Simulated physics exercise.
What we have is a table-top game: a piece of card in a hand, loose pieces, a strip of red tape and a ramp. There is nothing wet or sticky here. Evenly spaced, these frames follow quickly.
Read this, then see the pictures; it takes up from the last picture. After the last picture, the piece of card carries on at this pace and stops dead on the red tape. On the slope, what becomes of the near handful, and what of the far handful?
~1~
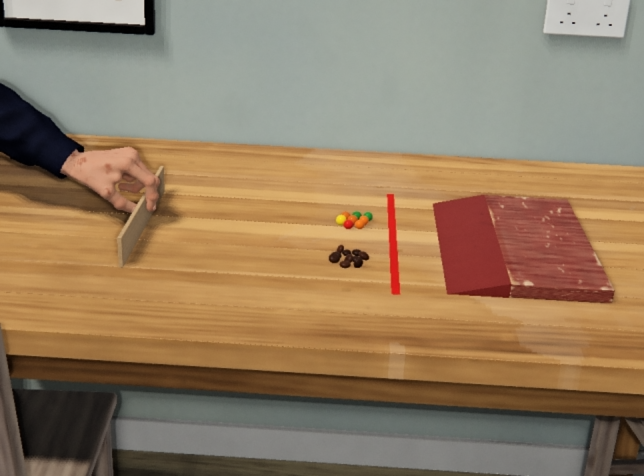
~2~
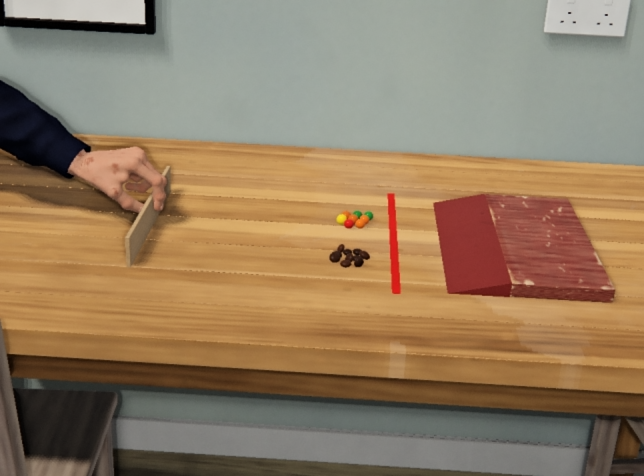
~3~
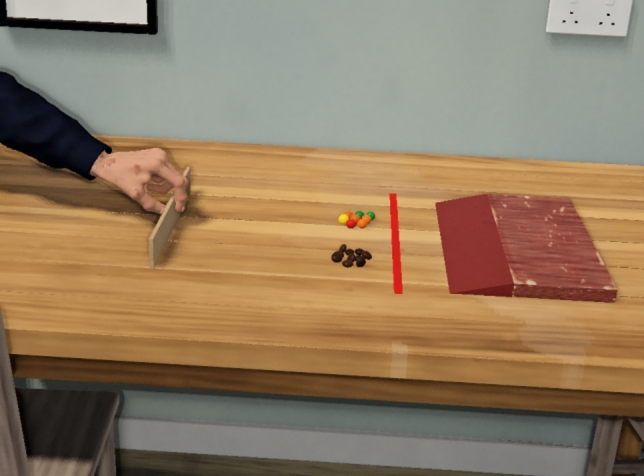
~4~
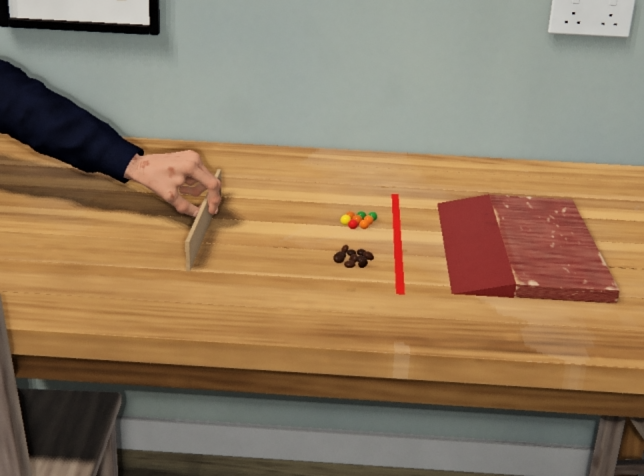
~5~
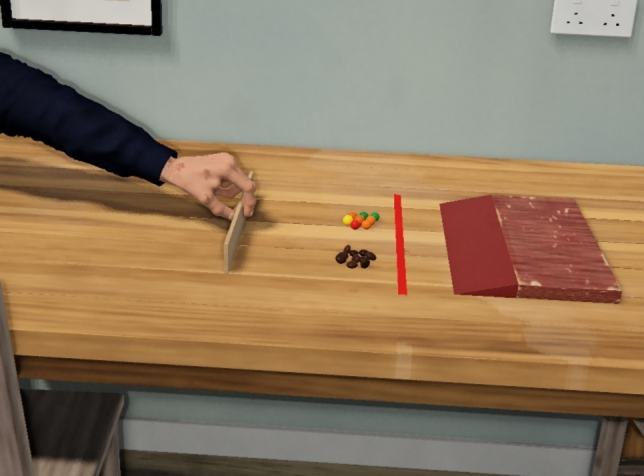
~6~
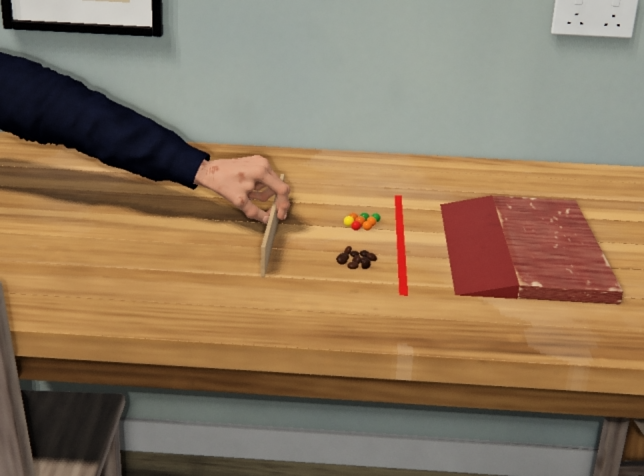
In the end, the near handful stays below the top; the far handful gets some over the top.
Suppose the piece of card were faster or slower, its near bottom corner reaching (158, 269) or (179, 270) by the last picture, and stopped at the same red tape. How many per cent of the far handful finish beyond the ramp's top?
Lab note: Share near 0 per cent at the first pace and 0 per cent at the second.
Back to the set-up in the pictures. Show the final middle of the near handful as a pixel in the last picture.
Roughly (452, 262) in pixels.
Then, 0.13 s on from there, piece of card still moving, near (348, 211); near handful the whole lot short of the ramp; far handful the whole lot short of the ramp.
Then, 0.29 s on from there, piece of card stopped at the red tape; near handful the whole lot short of the ramp; far handful near half on the ramp, near half short of the ramp.
Then, 0.57 s on from there, piece of card stopped at the red tape; near handful near a third on the ramp, near two thirds short of the ramp; far handful the whole lot past the top.
In the end, piece of card stopped at the red tape; near handful none at all past the top, near a third on the ramp, near two thirds short of the ramp; far handful the whole lot past the top.
